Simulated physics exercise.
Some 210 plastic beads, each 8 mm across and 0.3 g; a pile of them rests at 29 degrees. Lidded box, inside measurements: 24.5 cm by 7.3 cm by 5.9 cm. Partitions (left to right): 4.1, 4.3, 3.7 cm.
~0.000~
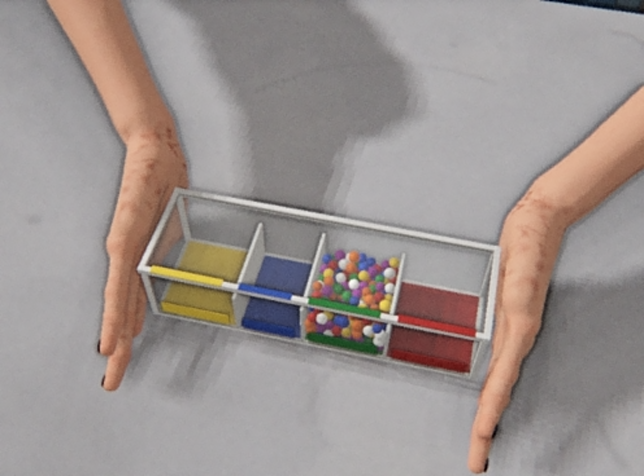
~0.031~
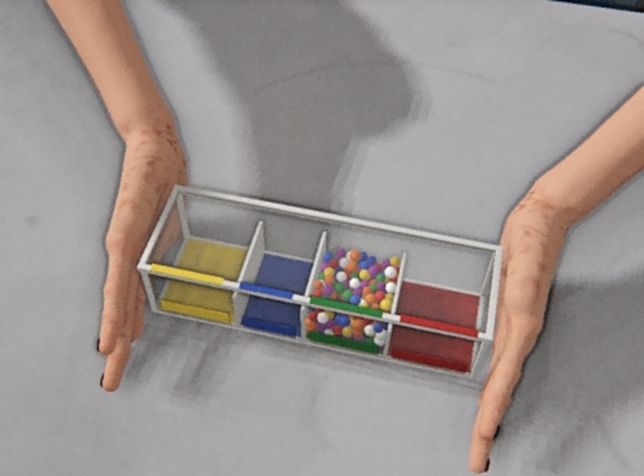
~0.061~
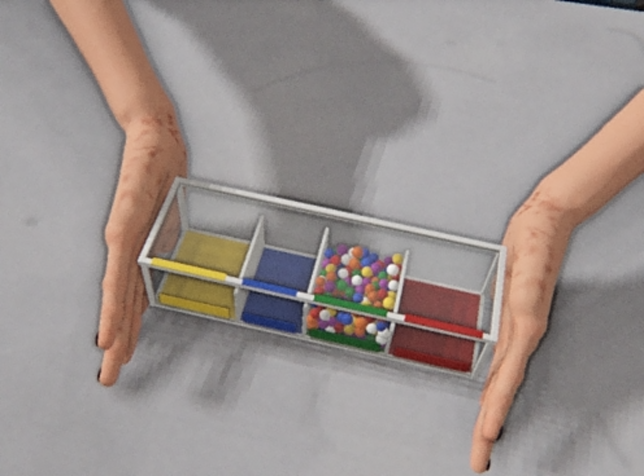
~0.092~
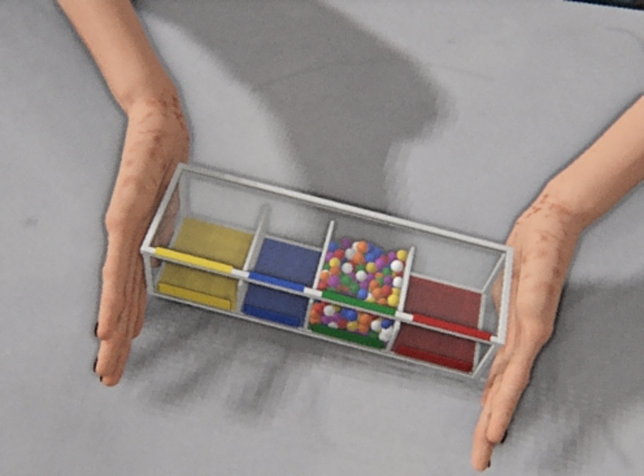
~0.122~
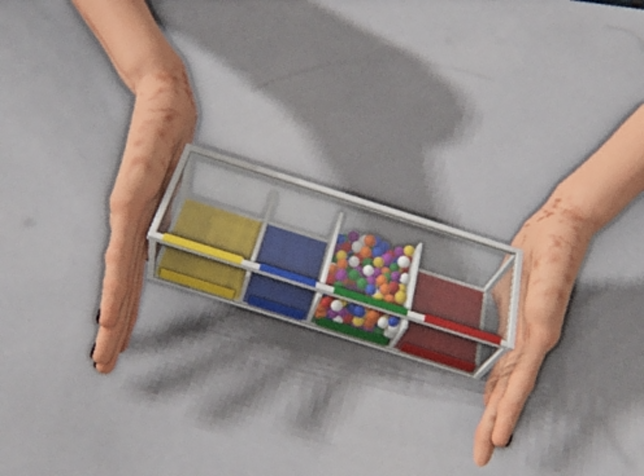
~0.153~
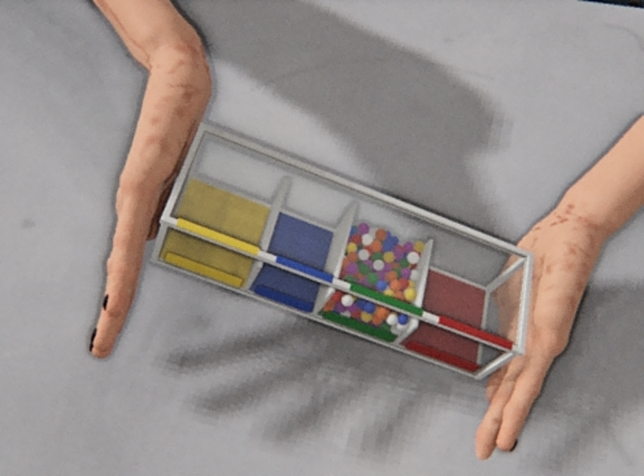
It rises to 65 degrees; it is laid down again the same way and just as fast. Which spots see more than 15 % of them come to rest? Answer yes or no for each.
Red: Yes, blue: No, green: Yes, yellow: No.
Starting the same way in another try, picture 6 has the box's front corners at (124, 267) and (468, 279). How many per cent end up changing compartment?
In that case about 15 percent.
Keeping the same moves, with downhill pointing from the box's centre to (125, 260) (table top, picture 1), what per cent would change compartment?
Roughly 15 % of the pieces.
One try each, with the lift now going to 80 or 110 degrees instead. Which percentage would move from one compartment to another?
About 40 and 65 per cent.
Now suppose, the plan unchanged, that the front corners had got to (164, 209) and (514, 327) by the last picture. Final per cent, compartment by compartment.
Final shares, in per cent - red: 25, blue: 0, green: 75, yellow: 0.
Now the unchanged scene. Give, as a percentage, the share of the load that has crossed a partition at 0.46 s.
At that moment it's some 5 per cent.
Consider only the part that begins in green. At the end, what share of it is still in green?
Some 70 percent.
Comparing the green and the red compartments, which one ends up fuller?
More settles in the green compartment.
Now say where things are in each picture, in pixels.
Box tilt 0 degrees, front corners at (145, 268) and (484, 335); green 100 %, in the first picture.
Box tilt 1 degrees, front corners at (145, 266) and (486, 336), in the second picture.
Box tilt 3 degrees, front corners at (146, 260) and (491, 337), lowest corner right front, in the third picture.
Box tilt 8 degrees, front corners at (148, 248) and (498, 339), lowest corner right front, in the fourth picture.
Box tilt 13 degrees, front corners at (155, 234) and (507, 343), lowest corner right front, in the fifth picture.
Box tilt 20 degrees, front corners at (169, 218) and (518, 348), lowest corner right front; green 100 %. Its pace works out near 215 degrees a second, in the sixth picture.
Then, at 0.46 s, tilt 64 degrees; red 5 %, green 95 %.
After 0.67 s, tilt 25 degrees; red 25 %, green 75 %.
After 0.99 s, tilt 0 degrees; red 30 %, green 70 %.
At rest (1.4 s), red 30 %, blue 0 %, green 70 %, yellow 0 %.
